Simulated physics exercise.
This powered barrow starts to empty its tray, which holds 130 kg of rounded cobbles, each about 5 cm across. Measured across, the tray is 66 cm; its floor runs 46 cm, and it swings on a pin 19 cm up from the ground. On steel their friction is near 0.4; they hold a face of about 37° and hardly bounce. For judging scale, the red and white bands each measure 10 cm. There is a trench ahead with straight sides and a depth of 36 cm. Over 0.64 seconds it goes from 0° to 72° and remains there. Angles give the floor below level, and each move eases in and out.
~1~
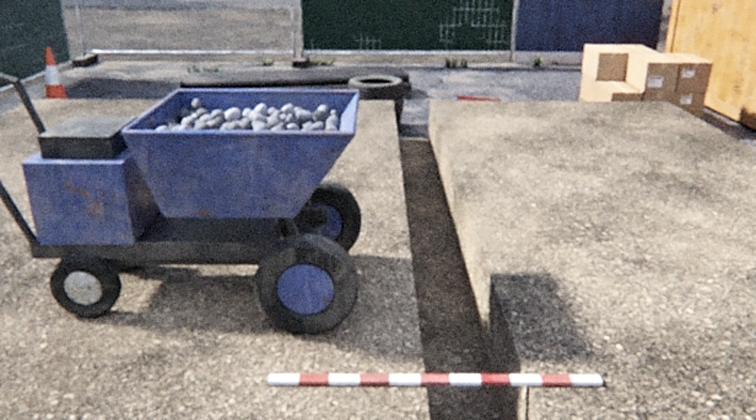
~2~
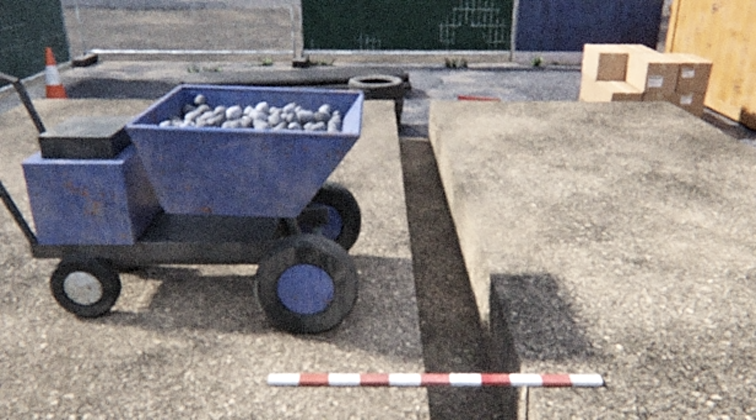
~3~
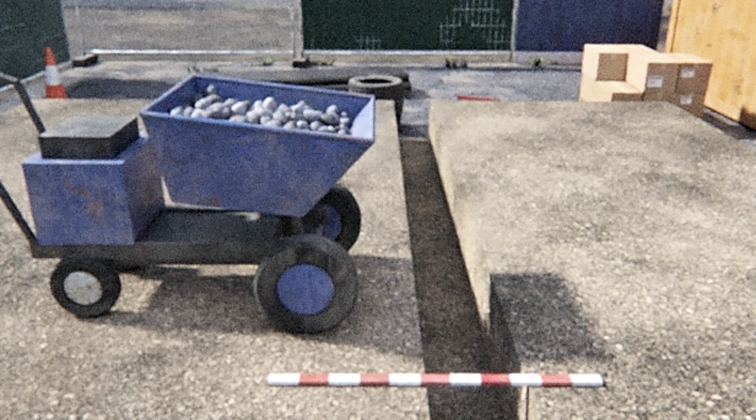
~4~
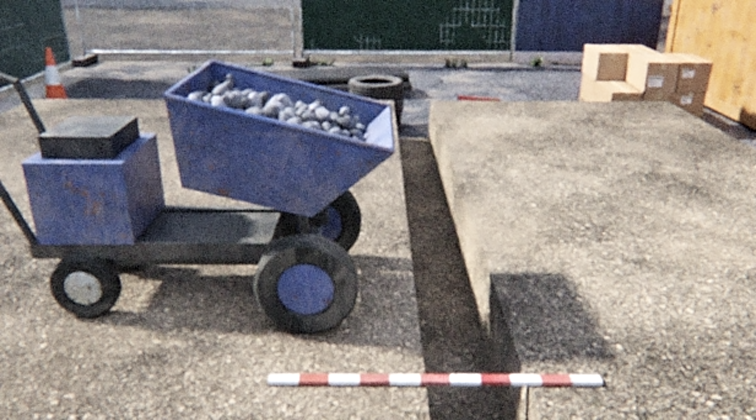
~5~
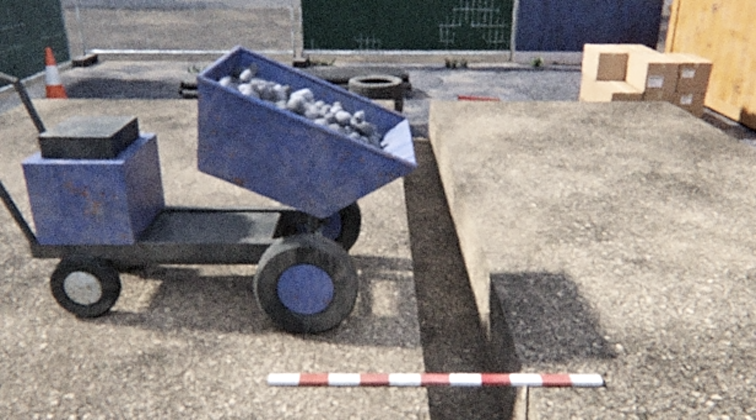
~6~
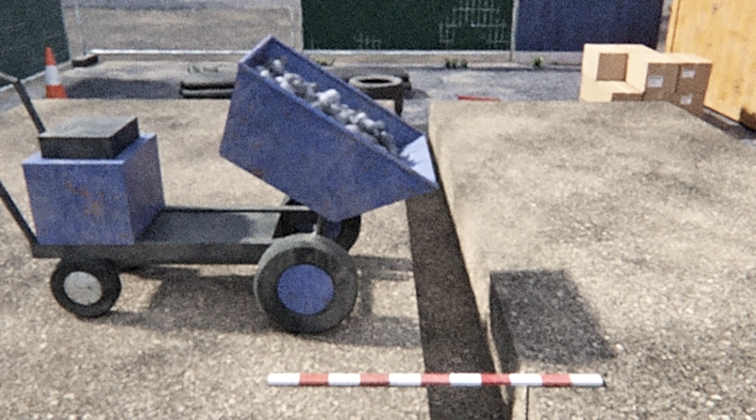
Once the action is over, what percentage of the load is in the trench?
About 37 in every hundred.
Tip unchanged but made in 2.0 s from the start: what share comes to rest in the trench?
Then about 65 per cent.
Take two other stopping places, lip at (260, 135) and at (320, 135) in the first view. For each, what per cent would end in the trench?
Roughly 95 per cent, then 60 per cent.
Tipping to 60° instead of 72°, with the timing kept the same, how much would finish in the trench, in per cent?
Then close to 20 per cent.
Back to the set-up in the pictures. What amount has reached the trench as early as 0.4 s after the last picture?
I'd put it near 5 per cent.
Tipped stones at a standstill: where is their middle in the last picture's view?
The resting stones are centred at roughly (533, 287).
Then, 0.2 s after the last picture the floor is at 61°, 100 % in the tray; the foremost stones are at (447, 208).
Then, 0.4 s after the last picture the floor is at 72°, 69 % in the tray, 7 % in the trench, 25 % past the trench; the foremost stones are at (563, 292).
Then, 0.8 s after the last picture the floor is at 72°, 20 % in the tray, 17 % in the trench, 63 % past the trench; the foremost stones are at (751, 292).
Then, 2.7 s after the last picture the floor is at 72°, 0 % in the tray, 37 % in the trench, 63 % past the trench; the foremost stones are past the picture's edge.
